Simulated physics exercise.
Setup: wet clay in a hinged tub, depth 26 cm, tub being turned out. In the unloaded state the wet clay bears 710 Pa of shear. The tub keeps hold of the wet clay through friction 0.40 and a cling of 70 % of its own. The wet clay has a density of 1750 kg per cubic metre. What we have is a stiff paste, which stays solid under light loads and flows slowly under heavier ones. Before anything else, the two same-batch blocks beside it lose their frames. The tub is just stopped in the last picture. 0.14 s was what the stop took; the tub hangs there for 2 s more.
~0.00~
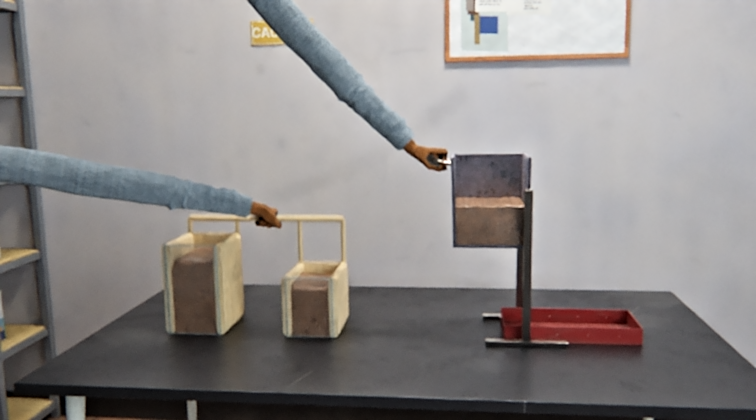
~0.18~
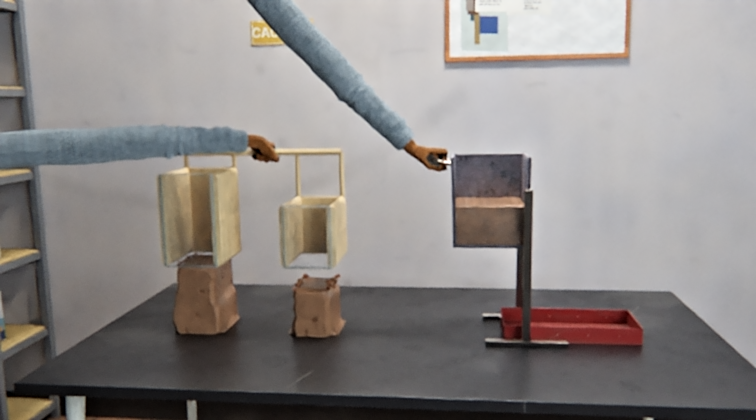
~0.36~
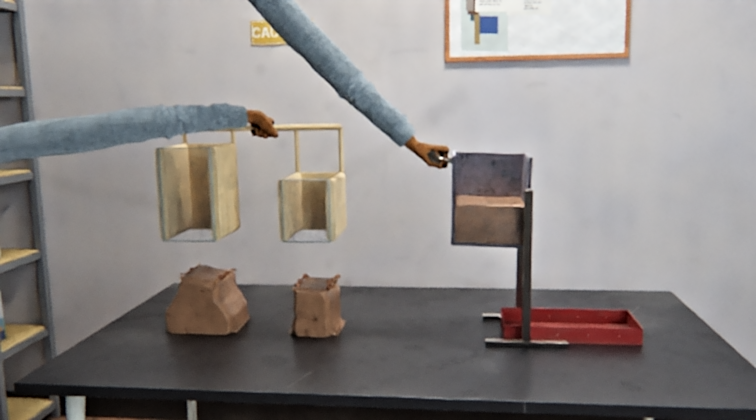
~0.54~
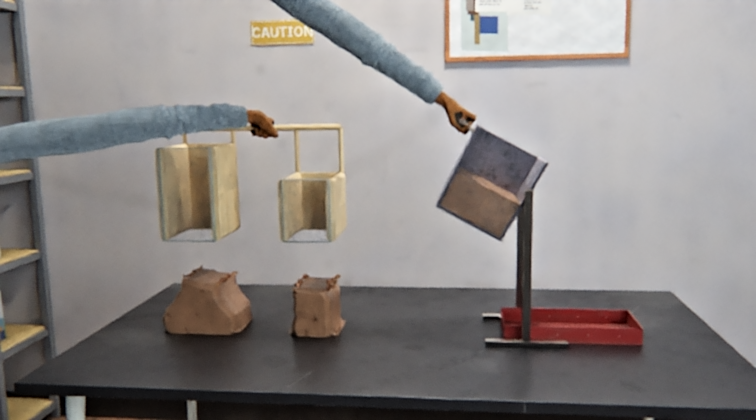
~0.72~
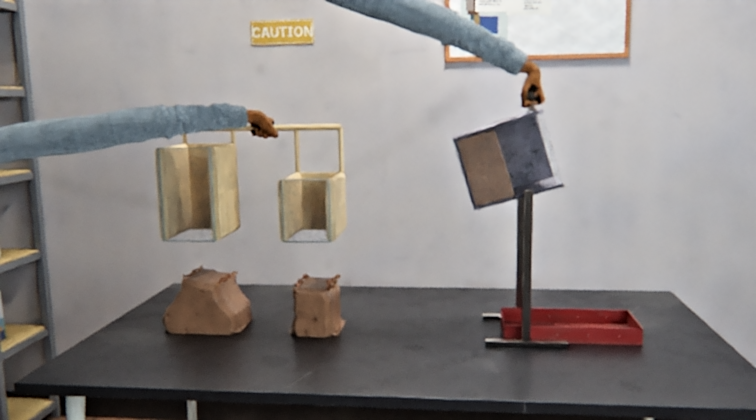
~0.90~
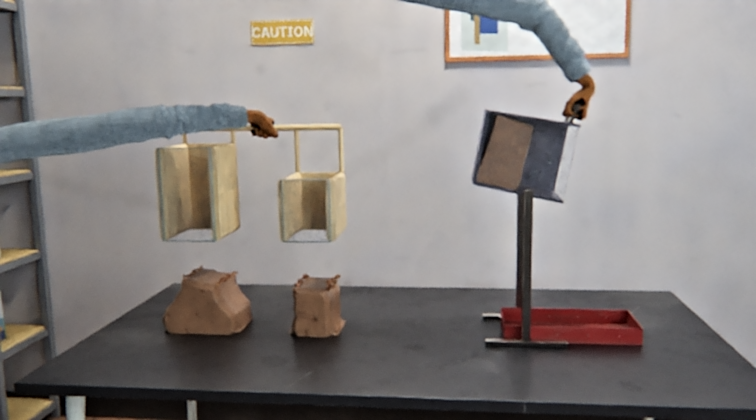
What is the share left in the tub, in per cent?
About 67 %.
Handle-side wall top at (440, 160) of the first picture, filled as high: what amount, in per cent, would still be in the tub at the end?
Near 60 per cent.
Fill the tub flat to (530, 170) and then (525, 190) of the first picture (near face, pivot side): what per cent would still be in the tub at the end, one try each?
Close to 40 percent the first time and close to 55 percent the second.
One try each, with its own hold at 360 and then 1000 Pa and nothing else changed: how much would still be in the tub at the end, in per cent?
60 %, then 60 %.
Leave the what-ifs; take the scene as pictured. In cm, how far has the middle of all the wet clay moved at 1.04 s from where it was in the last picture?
Around 5 centimetres.
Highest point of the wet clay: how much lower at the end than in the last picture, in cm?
Roughly 12 cm.
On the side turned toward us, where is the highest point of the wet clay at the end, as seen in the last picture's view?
On the near face, the top ends up close to (499, 157).
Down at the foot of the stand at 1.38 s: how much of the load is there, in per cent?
I reckon around 0 % of it.
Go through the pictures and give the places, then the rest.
Handle-side rim at (454, 159), tilt 0 degrees; top of the wet clay at (505, 206); blocks stand 24 cm, 16 cm (left to right), in the first picture.
Handle-side rim at (454, 159), tilt 0 degrees; top of the wet clay at (505, 206); blocks stand 23 cm, 16 cm (left to right), in the second picture.
Handle-side rim at (455, 157), tilt 2 degrees; top of the wet clay at (458, 204); blocks stand 18 cm, 16 cm (left to right), in the third picture.
Handle-side rim at (481, 128), tilt 29 degrees; top of the wet clay at (458, 174); blocks stand 17 cm, 16 cm (left to right), in the fourth picture.
Handle-side rim at (542, 113), tilt 73 degrees; top of the wet clay at (491, 132); blocks stand 17 cm, 16 cm (left to right), in the fifth picture.
Handle-side rim at (579, 128), tilt 101 degrees; top of the wet clay at (500, 116); blocks stand 17 cm, 16 cm (left to right), in the sixth picture.
After 1.04 s, the tub is at 101 degrees and holds 100 %.
After 1.21 s, the tub is at 101 degrees and holds 91 %.
After 1.38 s, the tub is at 101 degrees and holds 68 %.
After 1.55 s, the tub is at 101 degrees and holds 67 %.
After 2.90 s, at the end, the tub is at 101 degrees and holds 67 %.
